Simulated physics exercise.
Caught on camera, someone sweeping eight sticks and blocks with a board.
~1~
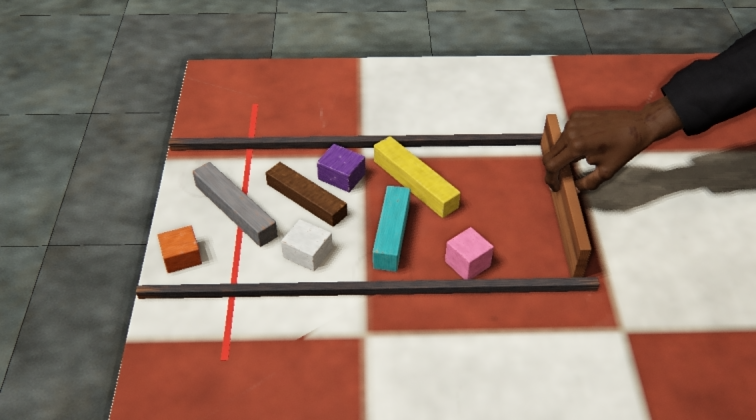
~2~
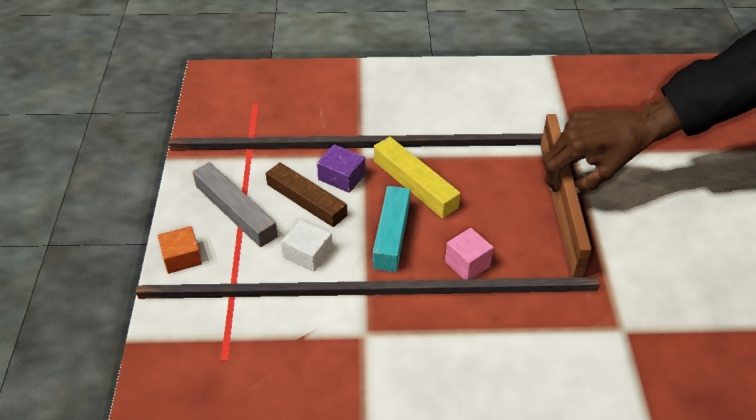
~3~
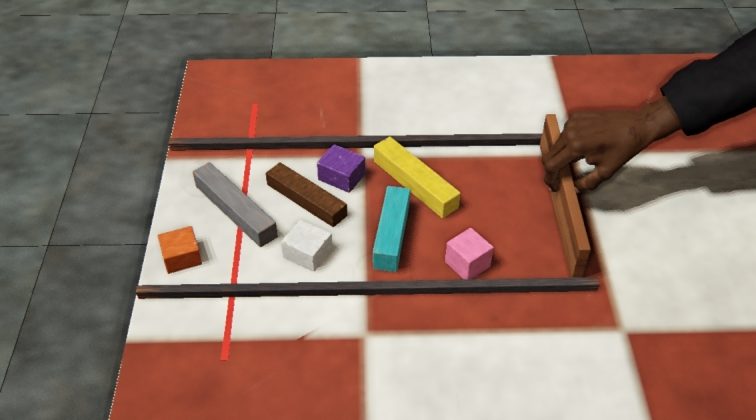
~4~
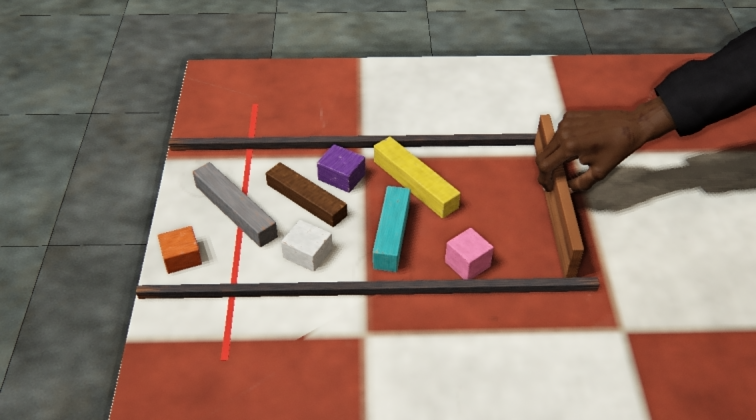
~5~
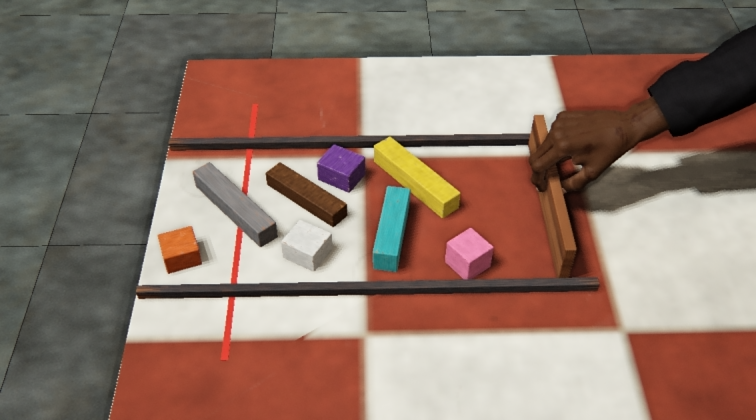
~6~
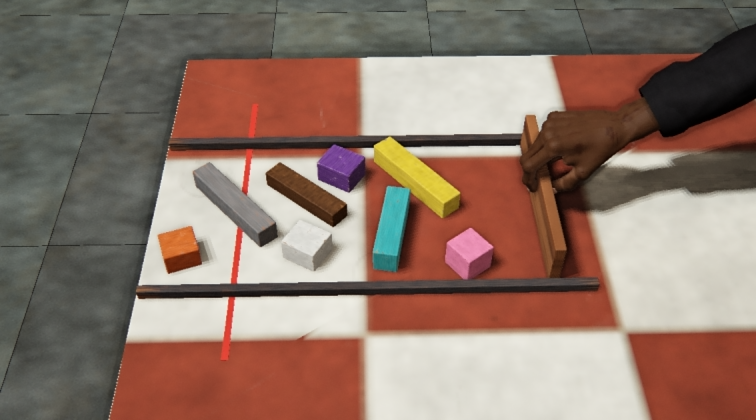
We see a hand holding a wooden board upright between two dark rails on a checkered surface, at first still, then sliding it slightly left toward eight colored sticks and blocks, which stay motionless near a red line.
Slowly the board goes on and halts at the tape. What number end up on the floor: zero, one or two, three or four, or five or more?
Outcome: The number that fall off is one or two.
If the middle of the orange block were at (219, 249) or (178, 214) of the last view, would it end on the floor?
In that order, it falls; tumbles off.
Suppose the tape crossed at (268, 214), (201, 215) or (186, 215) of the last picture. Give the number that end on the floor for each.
The counts: 0, 4 and 6.
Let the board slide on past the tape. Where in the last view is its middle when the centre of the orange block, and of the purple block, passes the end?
At (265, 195) for the orange block; at (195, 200) for the purple block.
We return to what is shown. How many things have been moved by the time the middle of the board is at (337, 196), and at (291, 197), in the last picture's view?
7 and 8.
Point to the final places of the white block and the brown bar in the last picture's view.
First (156, 257), then (171, 189).
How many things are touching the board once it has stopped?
2 of them.
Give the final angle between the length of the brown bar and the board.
Roughly 15° out of line.
Early on, none off yet; orange block at rest near (180, 250); grey bar at rest near (234, 203); brown bar at rest near (306, 194).
Finally, the number that fall off is one or two; lost, grey bar and orange block.
